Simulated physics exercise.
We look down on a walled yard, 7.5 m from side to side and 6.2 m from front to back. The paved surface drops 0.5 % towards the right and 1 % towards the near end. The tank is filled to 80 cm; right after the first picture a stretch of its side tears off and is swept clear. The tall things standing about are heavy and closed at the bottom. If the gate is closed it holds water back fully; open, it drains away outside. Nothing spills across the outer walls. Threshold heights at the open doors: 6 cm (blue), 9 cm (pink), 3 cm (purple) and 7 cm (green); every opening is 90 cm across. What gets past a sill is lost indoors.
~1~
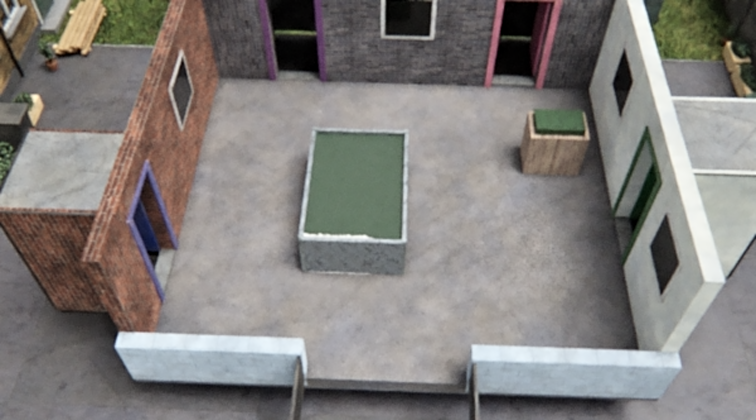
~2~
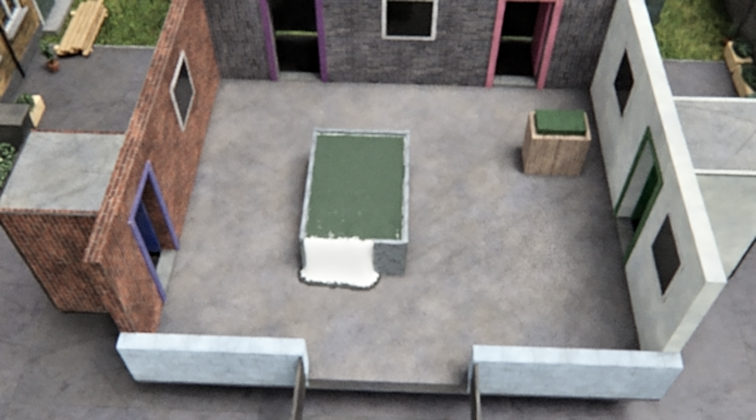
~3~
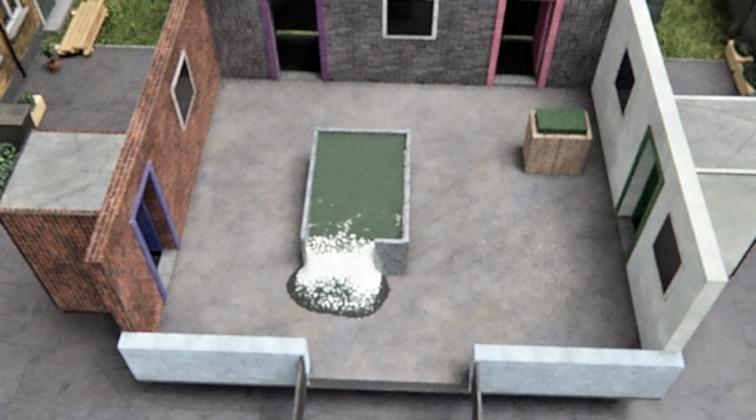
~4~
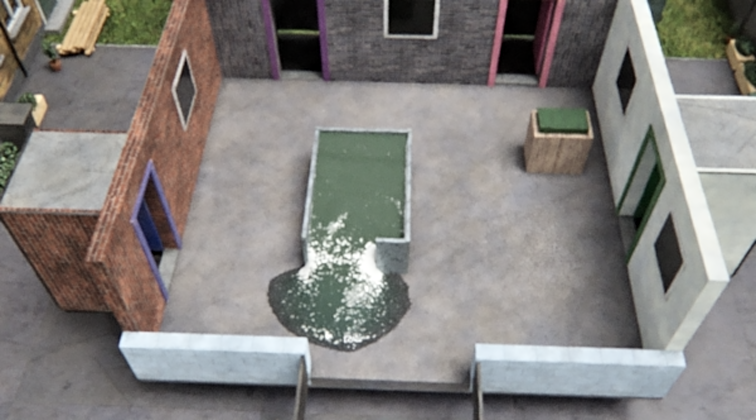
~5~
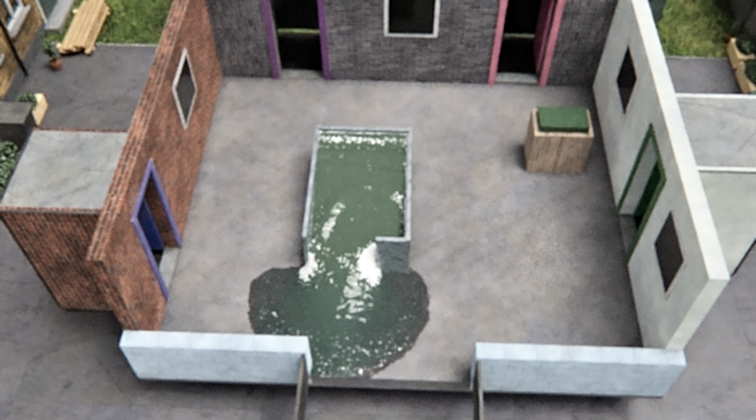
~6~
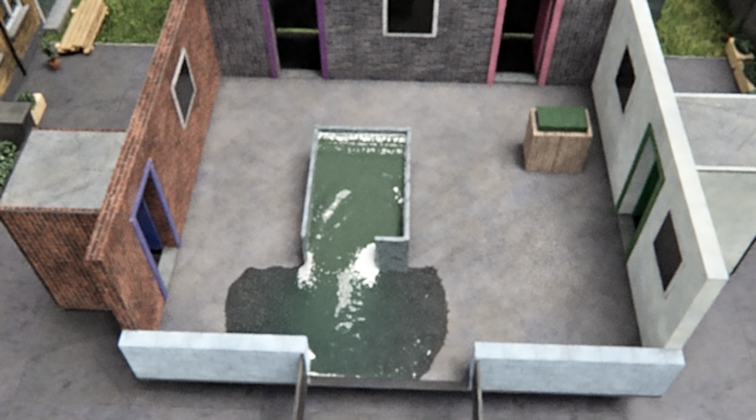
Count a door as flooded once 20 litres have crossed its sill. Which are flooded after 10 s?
Within that time: At the blue door it exceeds the limit; at the pink door it keeps below the limit; at the purple door it exceeds the limit; at the green door it does not reach the limit.
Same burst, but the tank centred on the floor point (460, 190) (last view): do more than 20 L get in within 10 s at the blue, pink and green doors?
Against that limit: Blue under, pink not over, green not over.
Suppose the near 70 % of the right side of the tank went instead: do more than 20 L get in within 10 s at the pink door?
Against that limit: Pink below.
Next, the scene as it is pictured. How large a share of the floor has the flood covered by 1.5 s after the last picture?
Near 15 per cent is wet.
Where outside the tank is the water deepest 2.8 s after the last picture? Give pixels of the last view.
Around (154, 355).
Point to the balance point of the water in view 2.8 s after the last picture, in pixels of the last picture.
At about (309, 250).
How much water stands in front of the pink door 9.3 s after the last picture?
Roughly 1.0 cm deep.
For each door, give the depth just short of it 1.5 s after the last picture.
Depths in cm: Blue 9, pink 0, purple 0, green 0.
Then, 0.7 s after the last picture water covers 15 % of the floor and is deepest (43 cm) near (296, 360); blue door not reached, pink door not reached, purple door not reached, green door not reached.
Then, 1.5 s after the last picture water covers 15 % of the floor and is deepest (42 cm) near (154, 355); blue door 9 cm at the sill, 0 L in, pink door not reached, purple door not reached, green door not reached.
Then, 2.8 s after the last picture water covers 35 % of the floor and is deepest (25 cm) near (154, 355); blue door 11 cm at the sill, 17 L in, pink door not reached, purple door not reached, green door not reached.
Then, 5.3 s after the last picture water covers 45 % of the floor and is deepest (15 cm) near (154, 355); blue door 8 cm at the sill, 35 L in, pink door not reached, purple door 8 cm at the sill, 19 L in, green door not reached.
Then, 9.3 s after the last picture water covers 60 % of the floor and is deepest (8 cm) near (284, 359); blue door 4 cm at the sill, 39 L in, pink door 1 cm at the sill, 0 L in, purple door 5 cm at the sill, 58 L in, green door not reached.
